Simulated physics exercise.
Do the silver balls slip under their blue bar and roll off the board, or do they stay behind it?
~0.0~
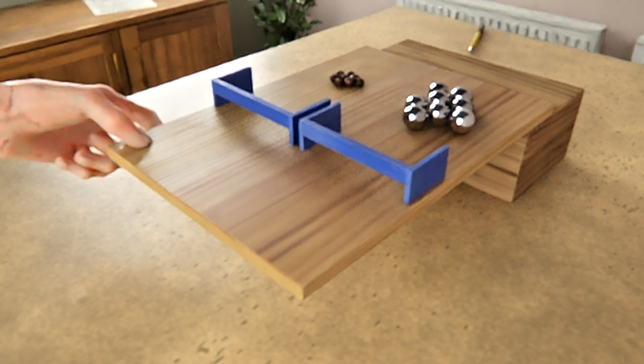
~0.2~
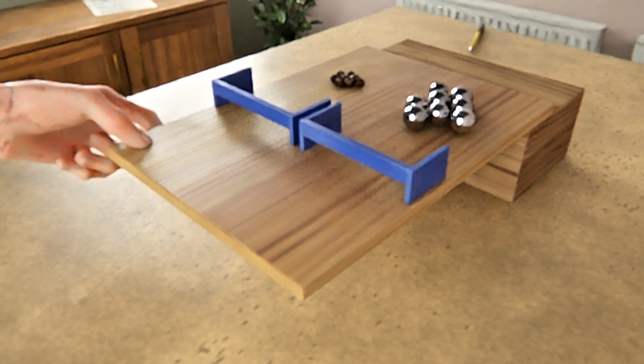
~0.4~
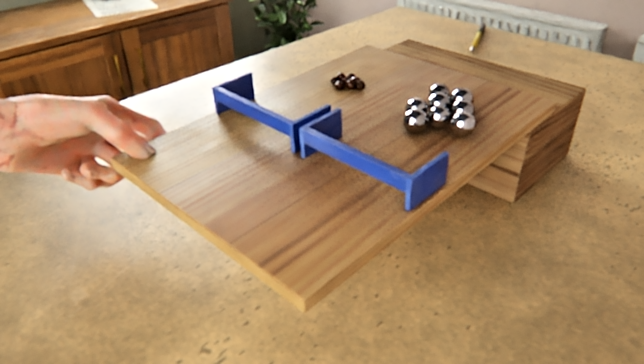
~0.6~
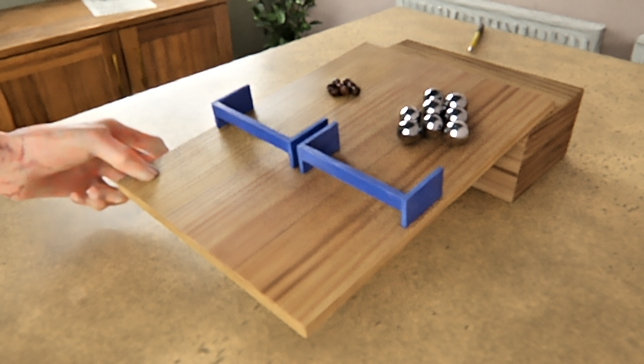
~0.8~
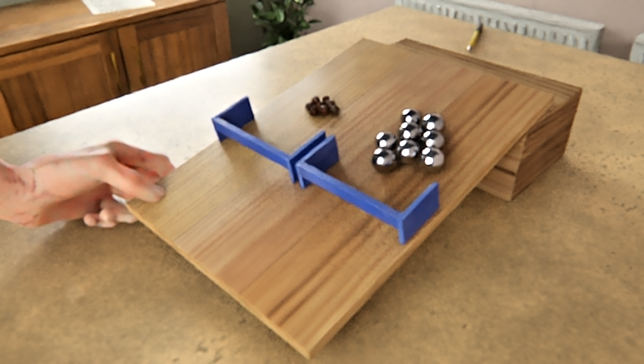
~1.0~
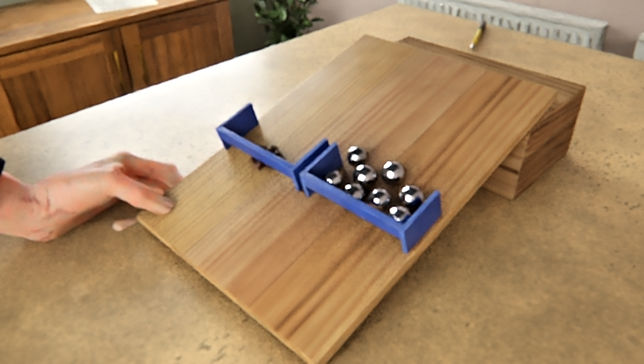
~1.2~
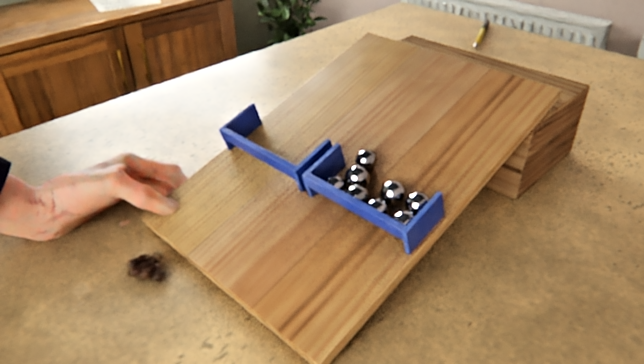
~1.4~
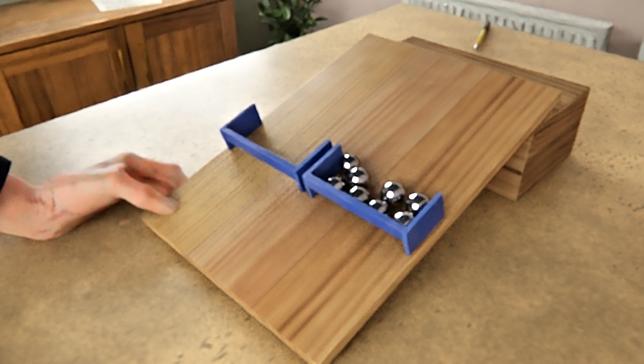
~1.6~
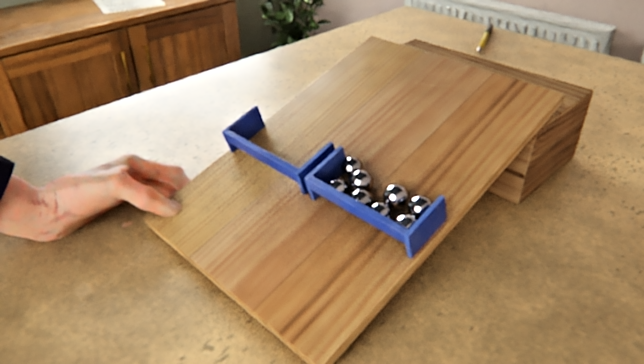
The silver balls stay gathered behind their blue bar, while the small dark beads pass under theirs.
